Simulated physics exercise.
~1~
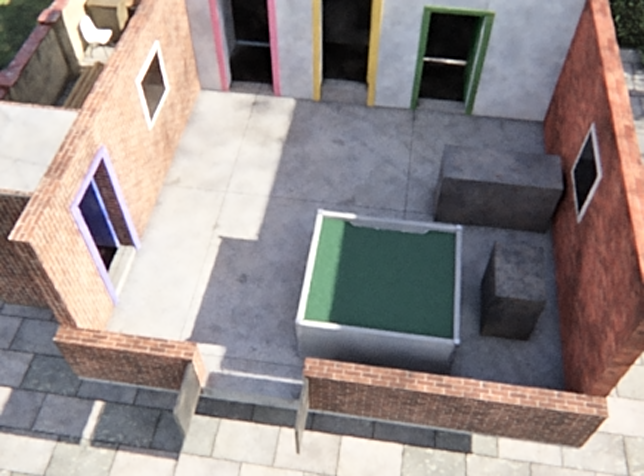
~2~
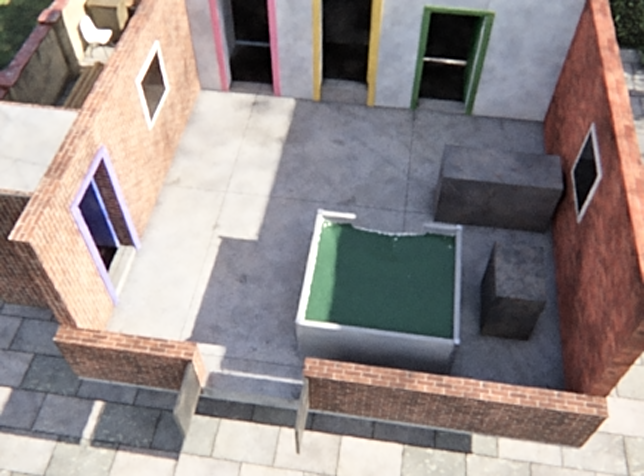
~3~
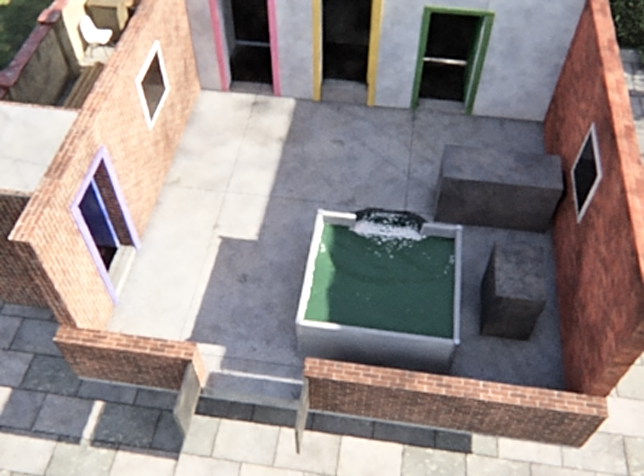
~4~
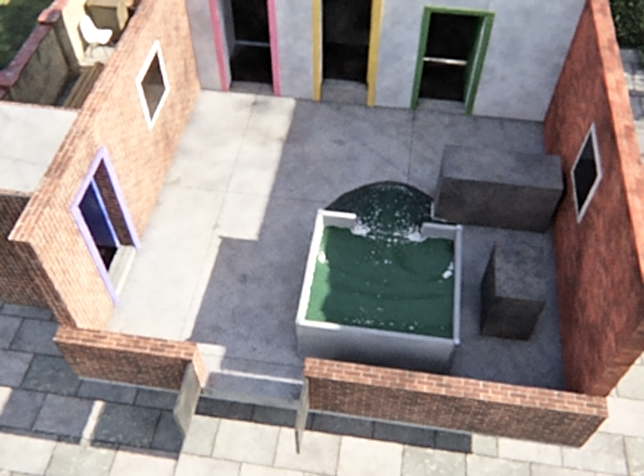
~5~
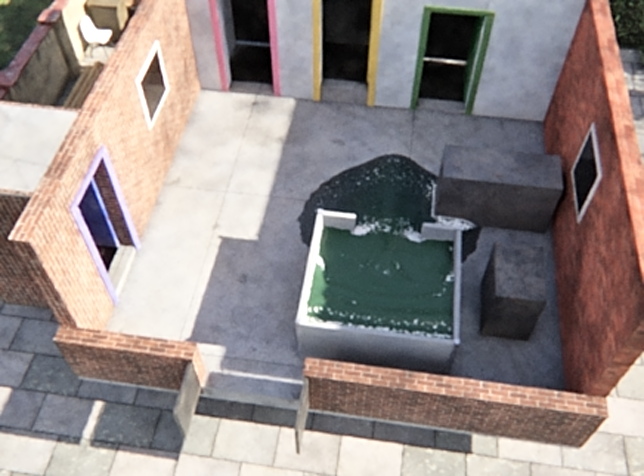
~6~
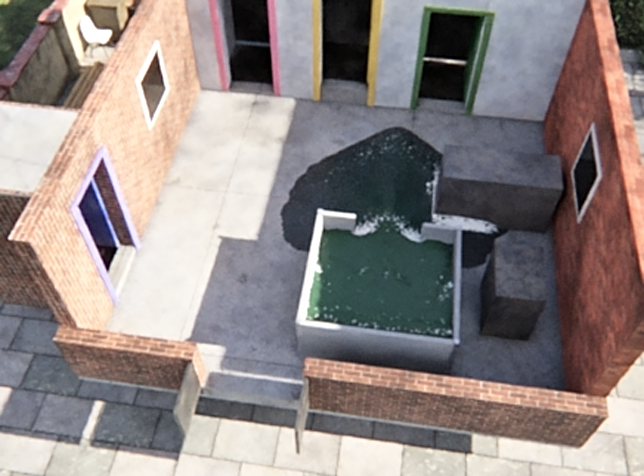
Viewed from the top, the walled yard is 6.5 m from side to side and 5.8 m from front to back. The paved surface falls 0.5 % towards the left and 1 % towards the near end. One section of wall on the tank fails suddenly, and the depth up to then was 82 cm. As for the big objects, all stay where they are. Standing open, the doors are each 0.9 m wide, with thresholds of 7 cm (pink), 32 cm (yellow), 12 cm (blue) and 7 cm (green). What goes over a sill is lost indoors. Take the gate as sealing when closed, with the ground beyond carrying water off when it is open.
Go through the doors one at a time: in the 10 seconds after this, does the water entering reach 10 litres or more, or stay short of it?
Result: The pink door breaks the limit; the yellow door remains within the limit; the blue door remains within the limit; the green door breaks the limit.
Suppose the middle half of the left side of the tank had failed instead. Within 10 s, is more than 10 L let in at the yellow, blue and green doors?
Note: Yellow short of the mark, blue beyond the mark, green short of the mark.
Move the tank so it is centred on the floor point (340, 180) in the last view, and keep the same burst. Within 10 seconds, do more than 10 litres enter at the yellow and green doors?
Lab note: Yellow door limit exceeded; green door limit exceeded.
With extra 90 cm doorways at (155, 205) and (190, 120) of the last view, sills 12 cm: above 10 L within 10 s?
Per doorway, in order: Insufficient / sufficient.
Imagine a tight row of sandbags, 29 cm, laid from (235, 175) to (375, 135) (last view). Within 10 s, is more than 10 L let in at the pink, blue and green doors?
With that change: Pink stays within, blue stays within, green exceeds it.
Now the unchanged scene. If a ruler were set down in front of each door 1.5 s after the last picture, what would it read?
Depths: Pink door 14 cm, yellow door 29 cm, blue door 0 cm, green door 24 cm.
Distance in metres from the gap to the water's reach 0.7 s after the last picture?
Roughly 4.0 m.
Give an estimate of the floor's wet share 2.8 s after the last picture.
Covered: Roughly 55 per cent.
Then, 0.7 s after the last picture water covers 35 % of the floor and is deepest (44 cm) near (381, 253); pink door not reached, yellow door 26 cm at the sill, 0 L in, blue door not reached, green door 16 cm at the sill, 36 L in.
Then, 1.5 s after the last picture water covers 50 % of the floor and is deepest (36 cm) near (388, 112); pink door 14 cm at the sill, 2 L in, yellow door 29 cm at the sill, 0 L in, blue door not reached, green door 24 cm at the sill, 147 L in.
Then, 2.8 s after the last picture water covers 55 % of the floor and is deepest (26 cm) near (192, 113); pink door 10 cm at the sill, 19 L in, yellow door 16 cm at the sill, 0 L in, blue door not reached, green door 17 cm at the sill, 252 L in.
Then, 5.3 s after the last picture water covers 90 % of the floor and is deepest (18 cm) near (200, 94); pink door 10 cm at the sill, 57 L in, yellow door 11 cm at the sill, 0 L in, blue door 4 cm at the sill, 0 L in, green door 10 cm at the sill, 326 L in.
Then, 9.3 s after the last picture water covers 95 % of the floor and is deepest (14 cm) near (96, 355); pink door 9 cm at the sill, 87 L in, yellow door 7 cm at the sill, 0 L in, blue door 8 cm at the sill, 0 L in, green door 3 cm at the sill, 336 L in.
